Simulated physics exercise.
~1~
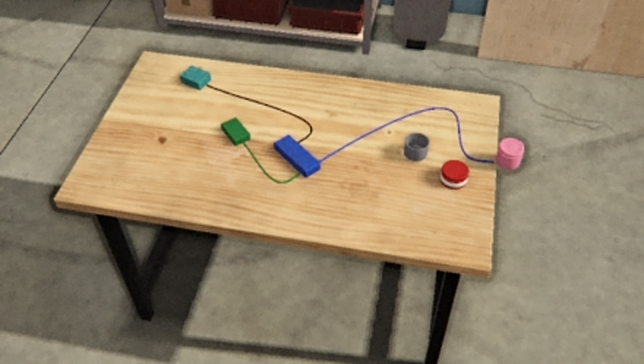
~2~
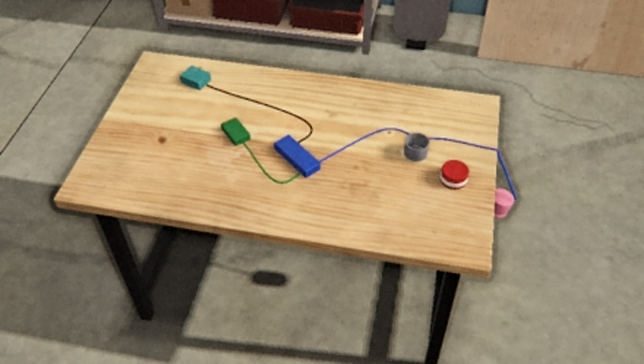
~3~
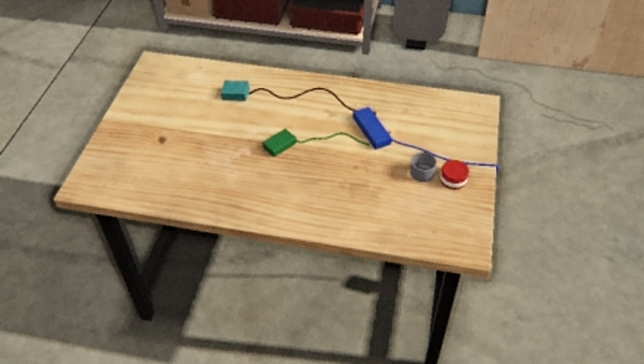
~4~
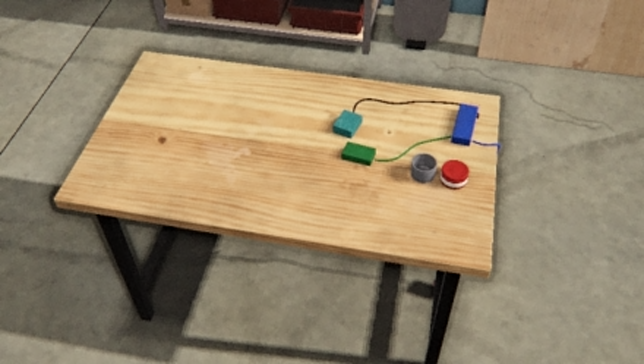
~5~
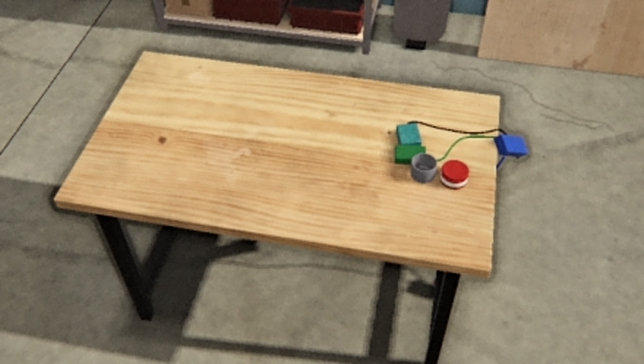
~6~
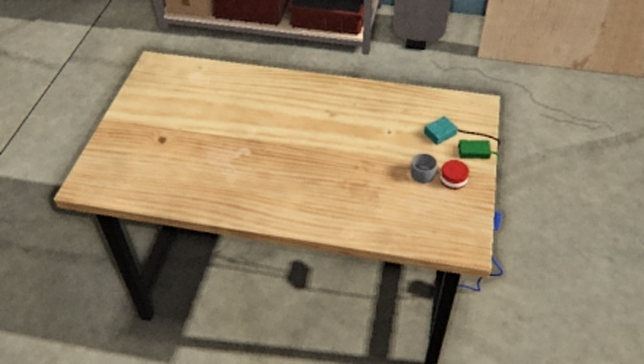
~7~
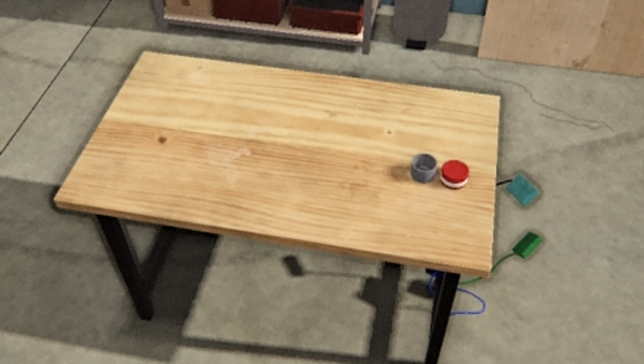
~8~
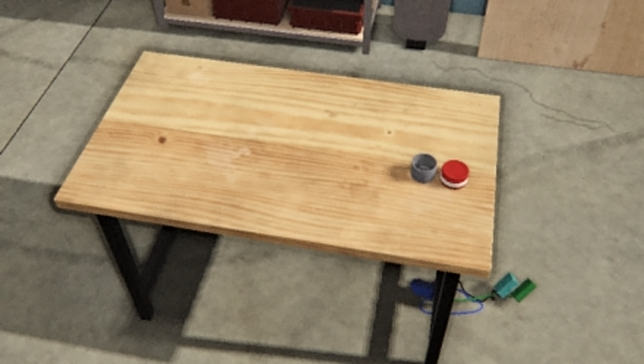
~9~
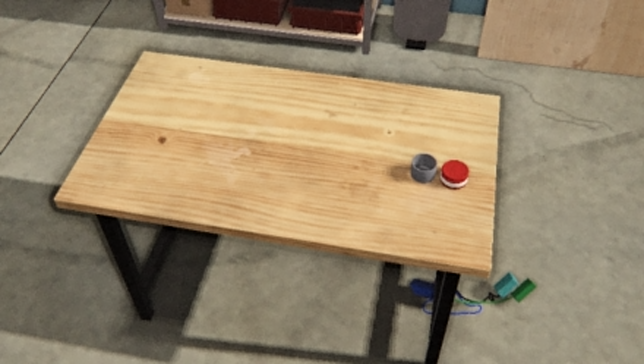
On a wooden table standing on a concrete floor, a blue strip is wired to a teal box, a green box and a pink cylinder at the right edge, near a grey mug and a red tin. The pink cylinder drops off the edge, its blue cable trailing after it. The blue strip slides right, pulling the teal and green boxes along, while the mug shifts slightly. The strip goes over the edge, and then both boxes follow it down. They come to rest on the floor by the right table leg, leaving only the mug and the unmoved tin on top.
